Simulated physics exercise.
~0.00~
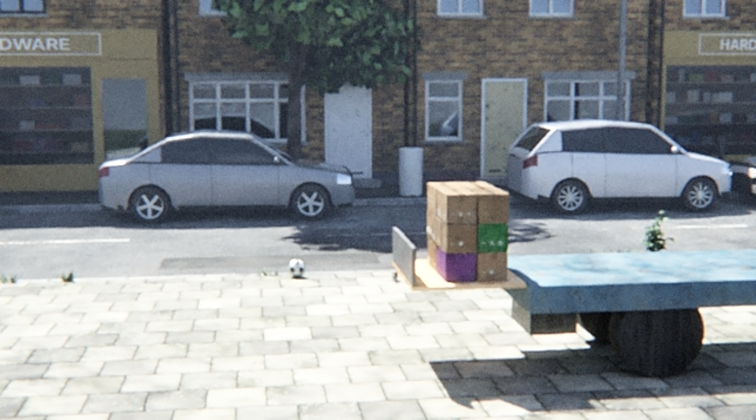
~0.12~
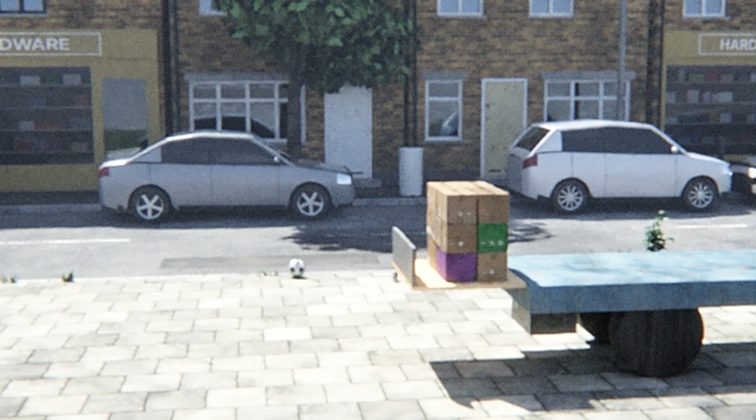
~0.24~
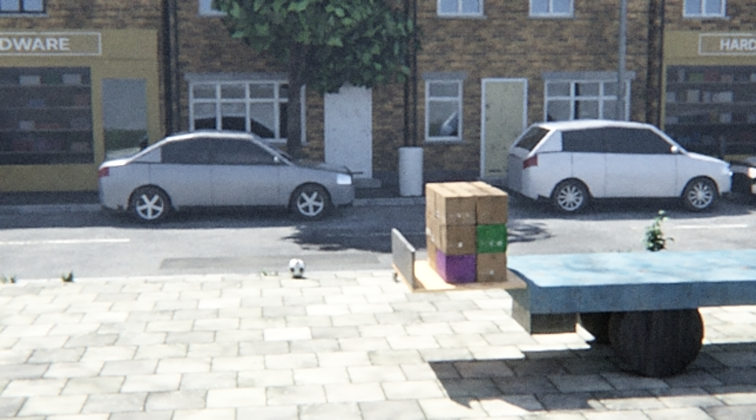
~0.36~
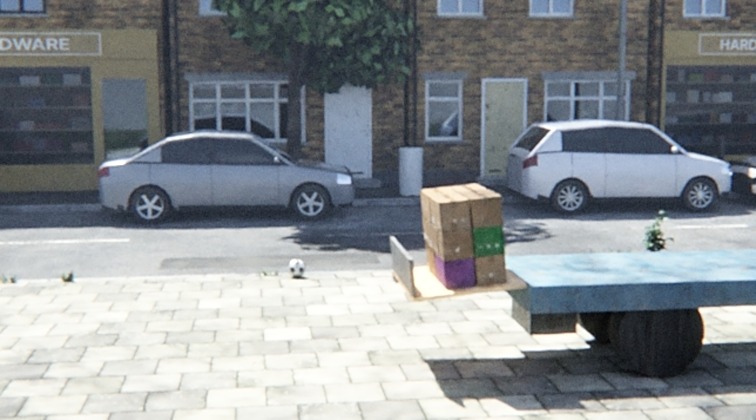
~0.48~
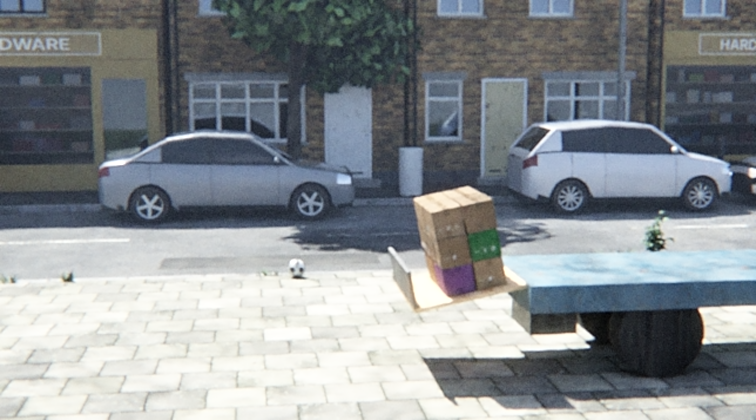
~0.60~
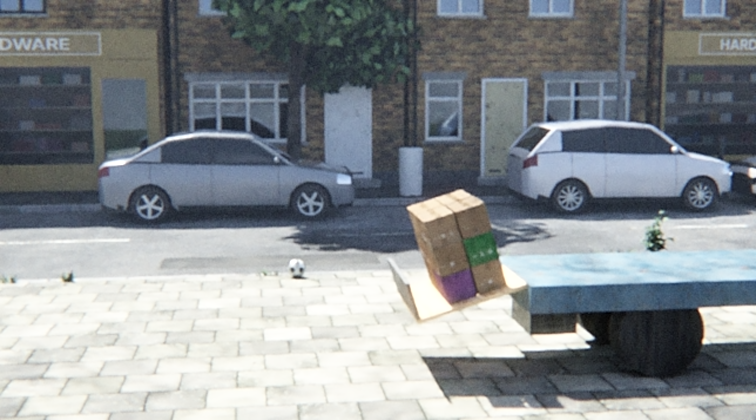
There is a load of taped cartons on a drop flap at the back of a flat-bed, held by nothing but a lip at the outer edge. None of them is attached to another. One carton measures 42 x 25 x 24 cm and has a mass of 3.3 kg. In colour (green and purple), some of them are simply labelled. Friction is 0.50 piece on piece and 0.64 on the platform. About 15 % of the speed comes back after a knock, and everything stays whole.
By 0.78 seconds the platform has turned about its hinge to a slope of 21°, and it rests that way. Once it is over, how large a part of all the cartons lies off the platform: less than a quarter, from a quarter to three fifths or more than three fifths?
Off the platform: Below a quarter.
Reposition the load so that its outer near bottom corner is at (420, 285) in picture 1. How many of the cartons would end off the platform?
That would give 2.
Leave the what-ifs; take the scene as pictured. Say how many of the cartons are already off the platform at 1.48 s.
Count by then: 2.
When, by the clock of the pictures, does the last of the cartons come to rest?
2.0 s, roughly.
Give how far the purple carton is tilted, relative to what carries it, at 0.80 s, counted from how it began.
Tilt from start: Approx. 5 degrees.
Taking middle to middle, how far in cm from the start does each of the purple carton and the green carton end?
For purple it's roughly 20 cm, and for green it's roughly 20 cm.
After 0.80 s, slope 21°; none of the 14 cartons off the platform, 12 disturbed; purple carton leaning 4°.
After 1.08 s, slope 21°; none of the 14 cartons off the platform, 12 disturbed; purple carton leaning 24°.
After 1.48 s, slope 21°; 2 of the 14 cartons off the platform; purple carton leaning 36°.
At rest (2.4 s), slope 21°; 2 of the 14 cartons off the platform; purple carton leaning 36°; green carton unmoved. That is 14 per cent. As the last picture would show them, middles, purple carton near (441, 285), green carton near (474, 251).
